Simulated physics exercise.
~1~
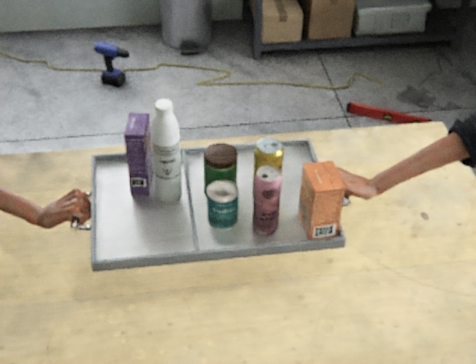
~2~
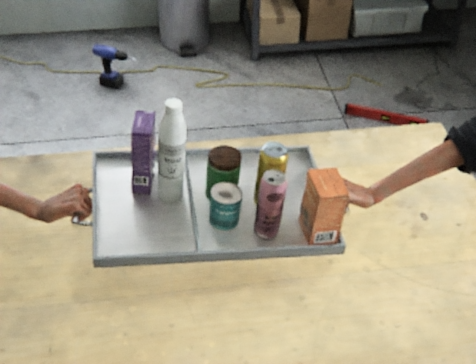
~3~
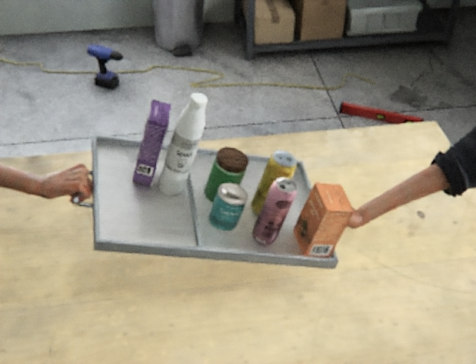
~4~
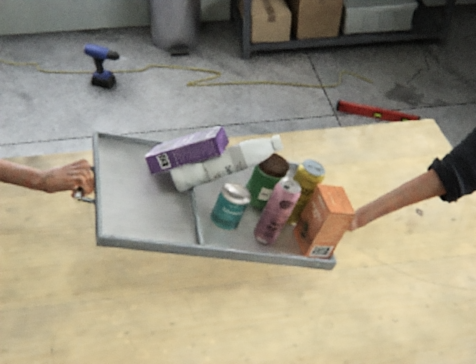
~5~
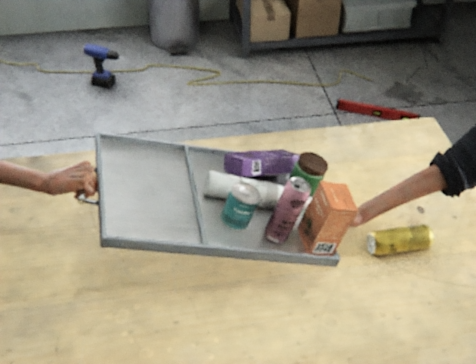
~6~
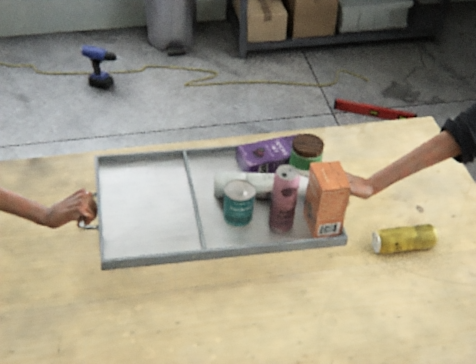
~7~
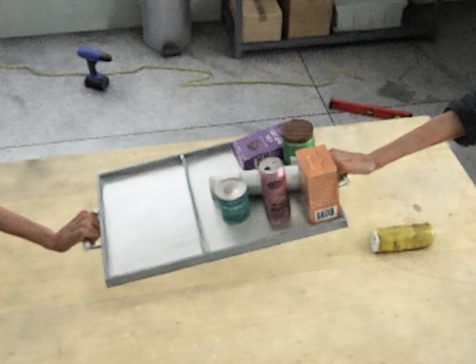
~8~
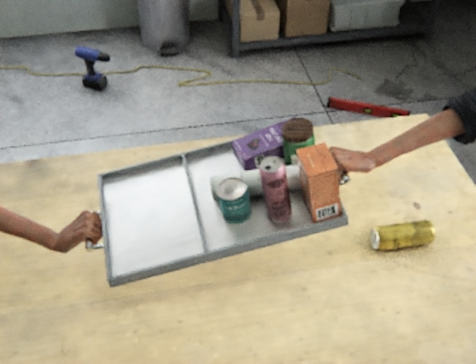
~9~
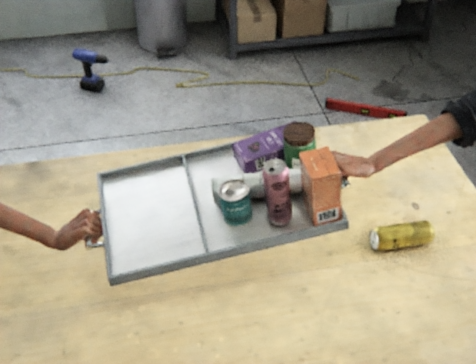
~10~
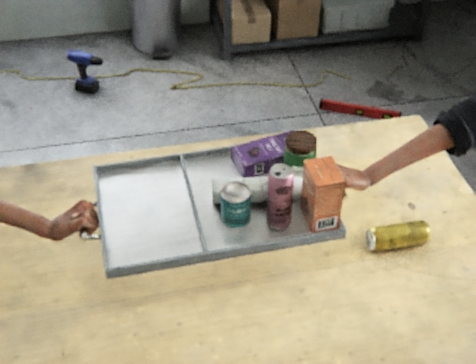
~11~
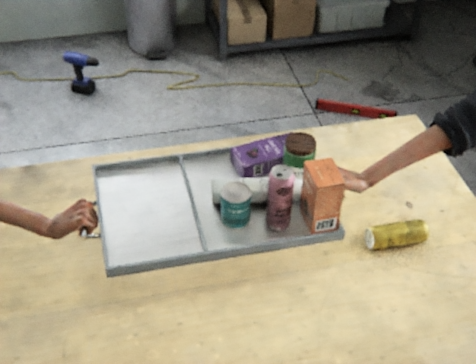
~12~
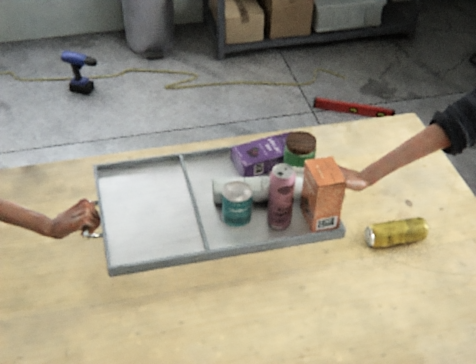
A grey metal tray with a cross bar, gripped by a hand at each end, hovers above a pale wooden table in a workshop, seen from slightly above. A purple packet and white bottle stand left of the bar, with a green jar, turquoise tin, yellow can, pink can and orange carton to the right. The right edge dips, and the packet and bottle topple rightward over the bar while the yellow can tumbles onto the table. The tray swings back, dips gently left, then levels. Packet and bottle lie beside the upright jar, tin, pink can and carton.
